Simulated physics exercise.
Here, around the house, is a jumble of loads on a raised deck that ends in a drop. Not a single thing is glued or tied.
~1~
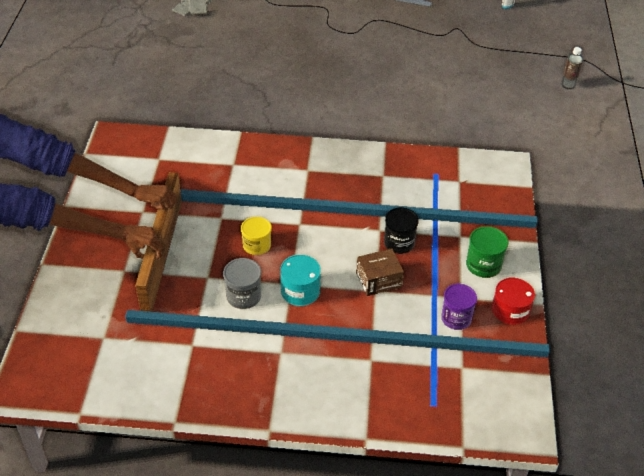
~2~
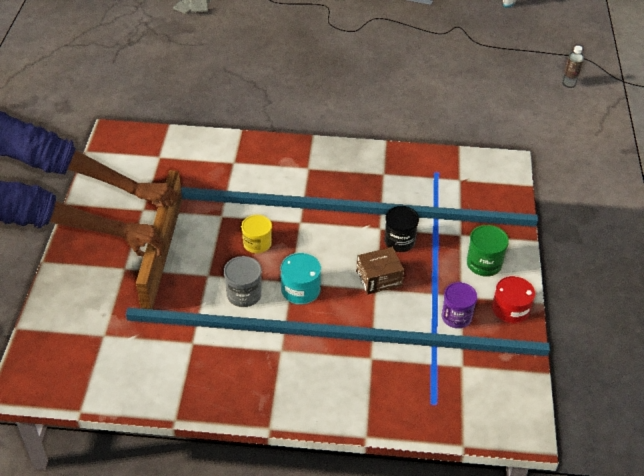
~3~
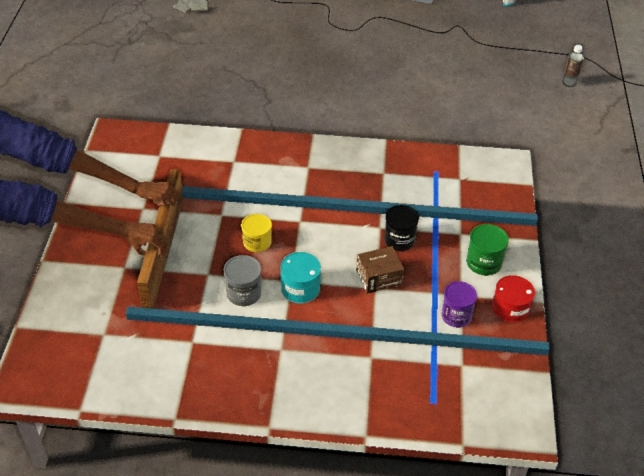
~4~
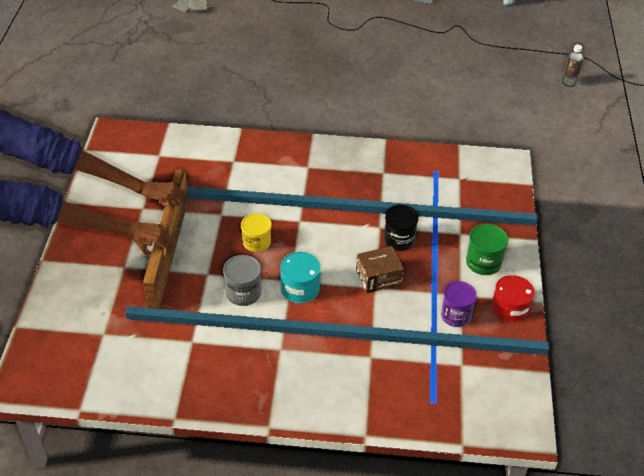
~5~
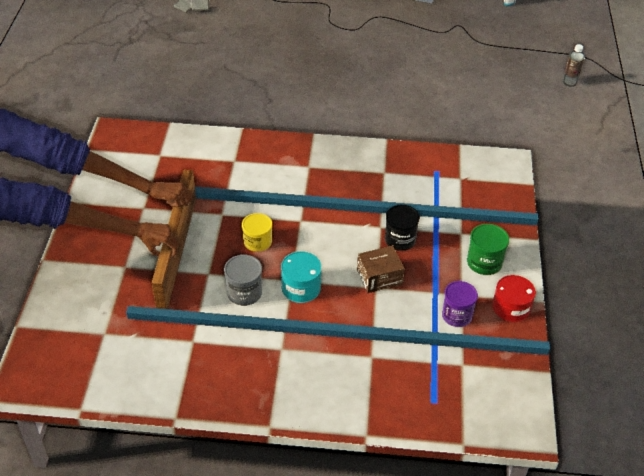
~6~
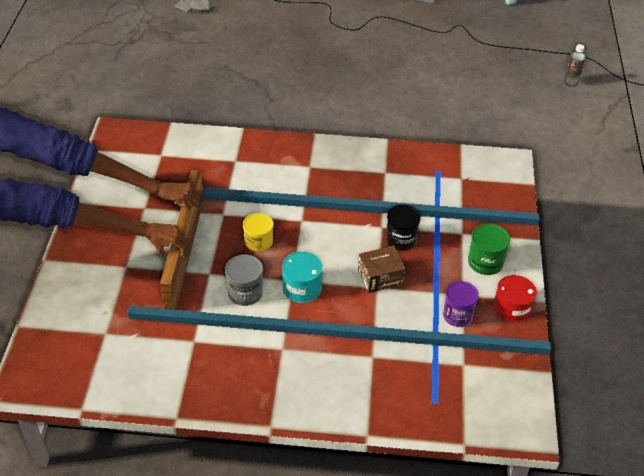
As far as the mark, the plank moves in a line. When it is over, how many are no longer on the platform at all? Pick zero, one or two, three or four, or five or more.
The answer is zero.
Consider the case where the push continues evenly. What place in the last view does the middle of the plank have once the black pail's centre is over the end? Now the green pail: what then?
The middle is at (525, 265) when it's the black pail, and at (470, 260) when it's the green pail.
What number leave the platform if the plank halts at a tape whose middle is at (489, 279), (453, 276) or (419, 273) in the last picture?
The counts: 2, 0 and 0.
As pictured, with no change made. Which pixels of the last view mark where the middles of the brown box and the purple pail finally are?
Final positions - brown box around (483, 260), purple pail around (492, 308).
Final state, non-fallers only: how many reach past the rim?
Result: 0.
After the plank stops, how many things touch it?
It touches 4.
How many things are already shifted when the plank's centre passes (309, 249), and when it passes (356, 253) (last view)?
The first number is 4, the next one 4.
Early on, none off yet; red canister at rest near (515, 298); green pail at rest near (488, 250); purple pail at rest near (460, 304).
Finally, the number that fall off is zero.
